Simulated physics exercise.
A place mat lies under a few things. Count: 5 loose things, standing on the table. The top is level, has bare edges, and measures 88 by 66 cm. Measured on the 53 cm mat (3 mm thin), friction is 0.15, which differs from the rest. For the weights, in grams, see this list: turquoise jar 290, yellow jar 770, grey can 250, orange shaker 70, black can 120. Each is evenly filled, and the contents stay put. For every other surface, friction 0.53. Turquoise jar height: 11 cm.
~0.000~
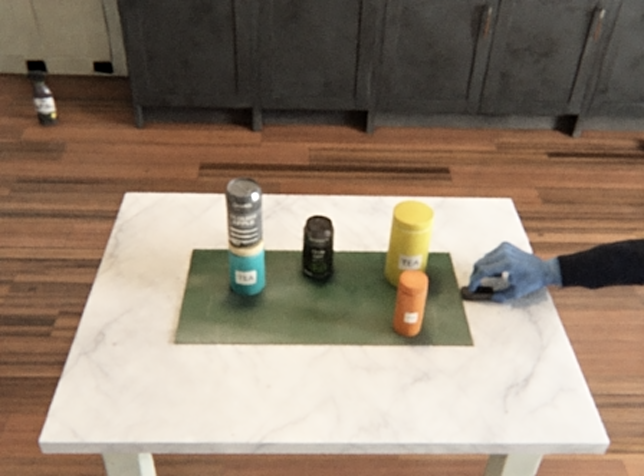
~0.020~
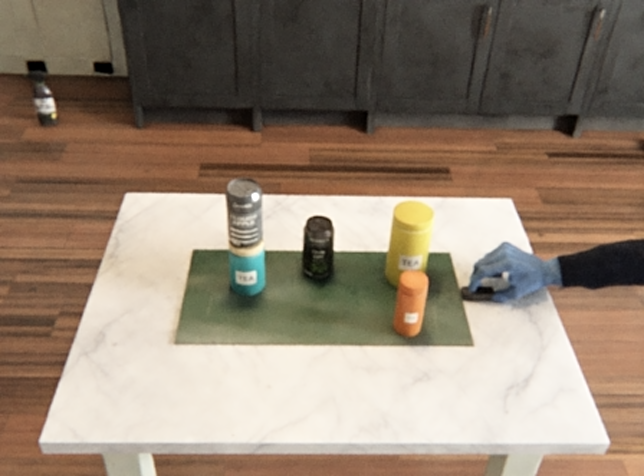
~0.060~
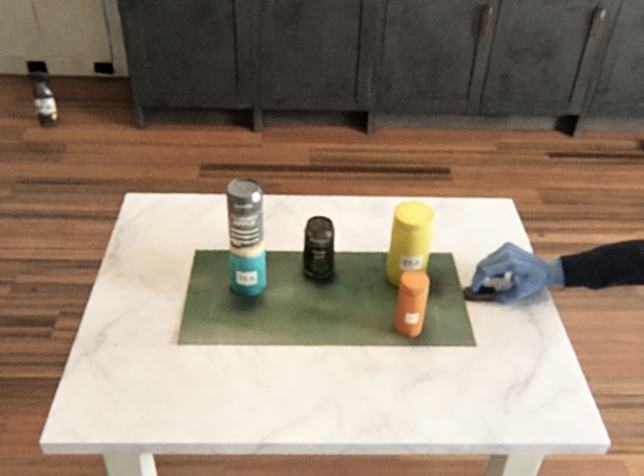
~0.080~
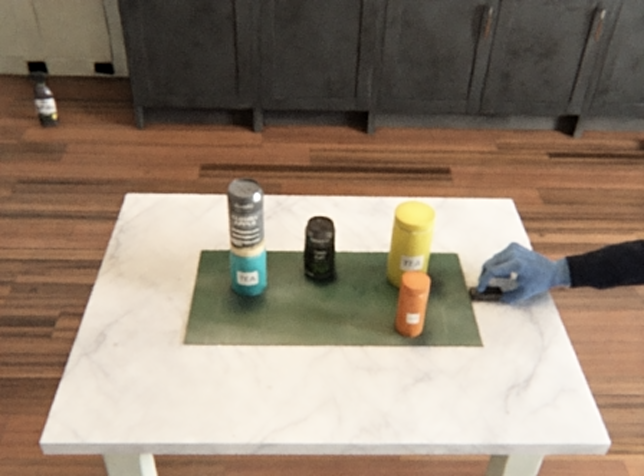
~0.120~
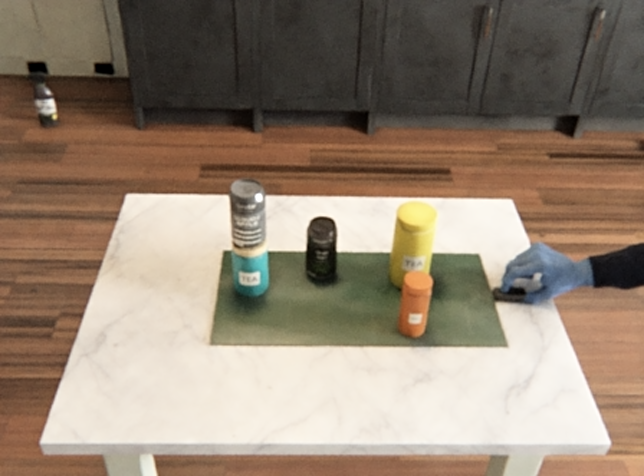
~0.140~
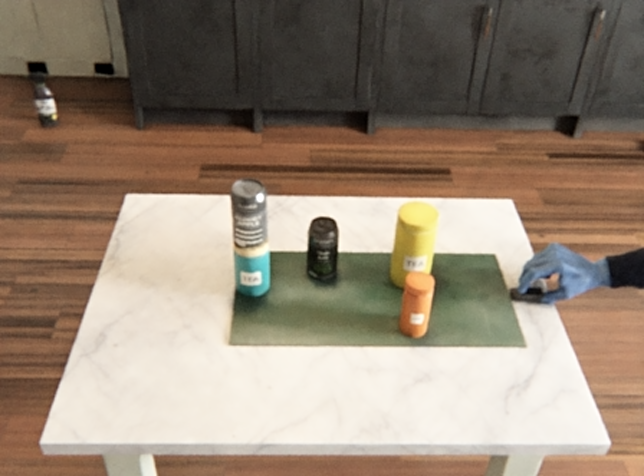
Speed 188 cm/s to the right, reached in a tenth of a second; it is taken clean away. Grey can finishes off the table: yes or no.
No.
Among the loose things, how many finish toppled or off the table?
All told, 1.
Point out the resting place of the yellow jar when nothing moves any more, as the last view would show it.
Near (459, 248).
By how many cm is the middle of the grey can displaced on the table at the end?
Displacement: Approx. 2 cm.
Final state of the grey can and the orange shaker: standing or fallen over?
Here's how it ends: The grey can never goes down, and the orange shaker comes down.
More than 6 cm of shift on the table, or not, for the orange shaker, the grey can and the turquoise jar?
The orange shaker ends elsewhere; the grey can stays put; the turquoise jar holds its spot.
After 0.34 s, mat out by 47 cm; grey can moved 2 cm near (259, 216); black can 5° off upright; orange shaker moved 7 cm.
After 0.54 s, mat out by 85 cm; grey can moved 2 cm near (258, 216); orange shaker 30° off upright; yellow jar 9° off upright.
In the end (1.3 s), toppled on the table, orange shaker; not toppled but over 6 cm from the start, yellow jar; the other 3 under 6 cm from the start. At the end, from the last picture's camera, grey can near (256, 216).
